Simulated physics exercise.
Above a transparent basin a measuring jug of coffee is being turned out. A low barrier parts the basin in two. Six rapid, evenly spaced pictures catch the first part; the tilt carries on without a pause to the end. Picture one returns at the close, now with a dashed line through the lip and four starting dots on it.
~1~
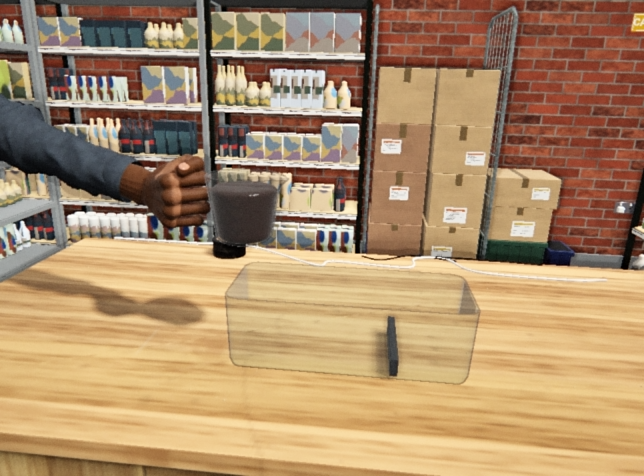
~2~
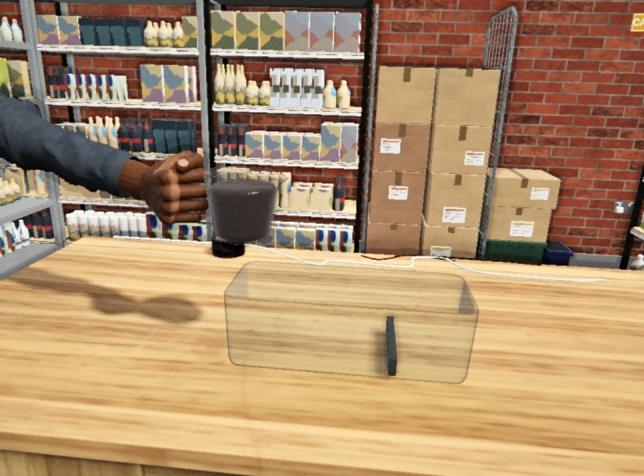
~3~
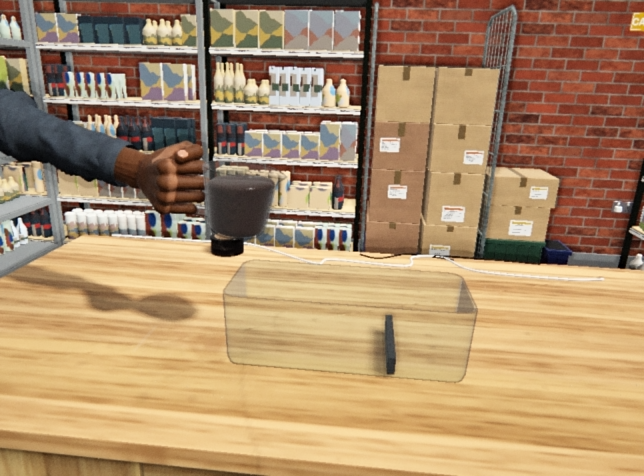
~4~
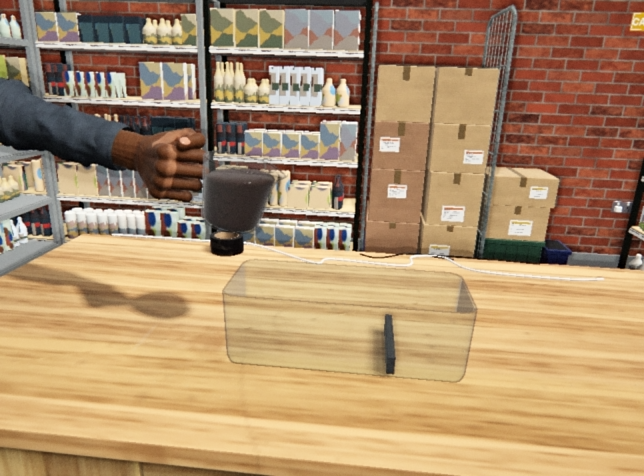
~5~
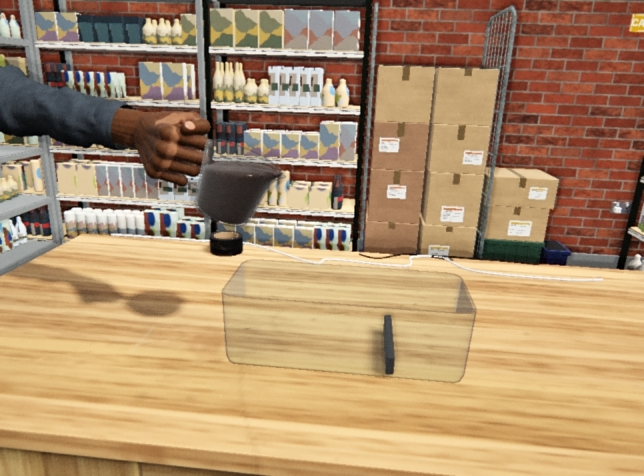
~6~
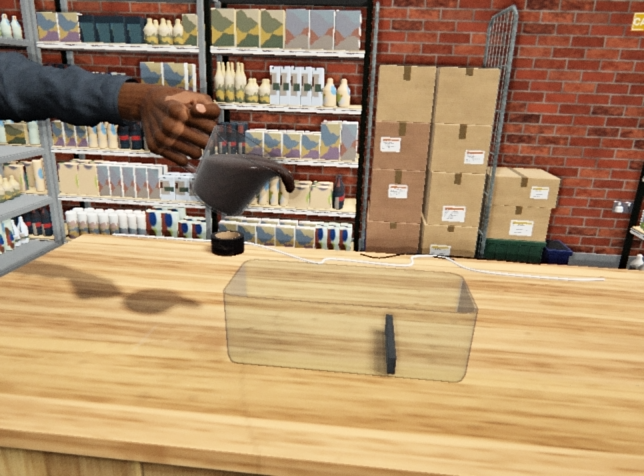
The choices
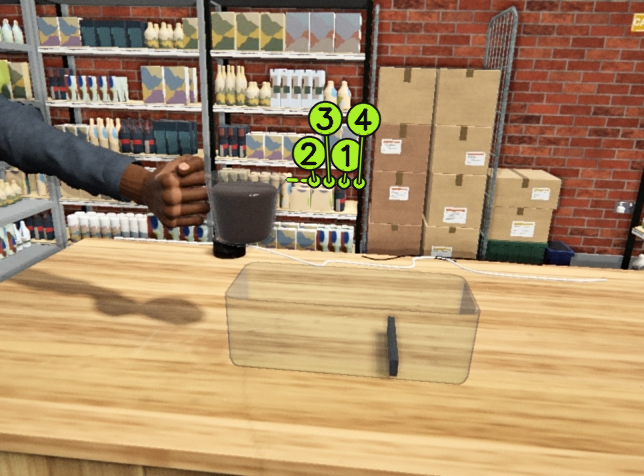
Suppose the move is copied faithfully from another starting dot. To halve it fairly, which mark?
The best place is 3.
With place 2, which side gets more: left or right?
The left side.
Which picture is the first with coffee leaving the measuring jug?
Picture 6.
On the marked copy, 1 at (344, 182); 2 at (314, 180); 3 at (329, 181); 4 at (359, 183).
If 1 is chosen, about 20 % ends left of the wall and 77 % right of it.
If 2 is chosen, about 84 % ends left of the wall and 13 % right of it; 3 % is lost outside.
If 3 is chosen, about 52 % ends left of the wall and 46 % right of it.
If 4 is chosen, about 23 % ends left of the wall and 75 % right of it.
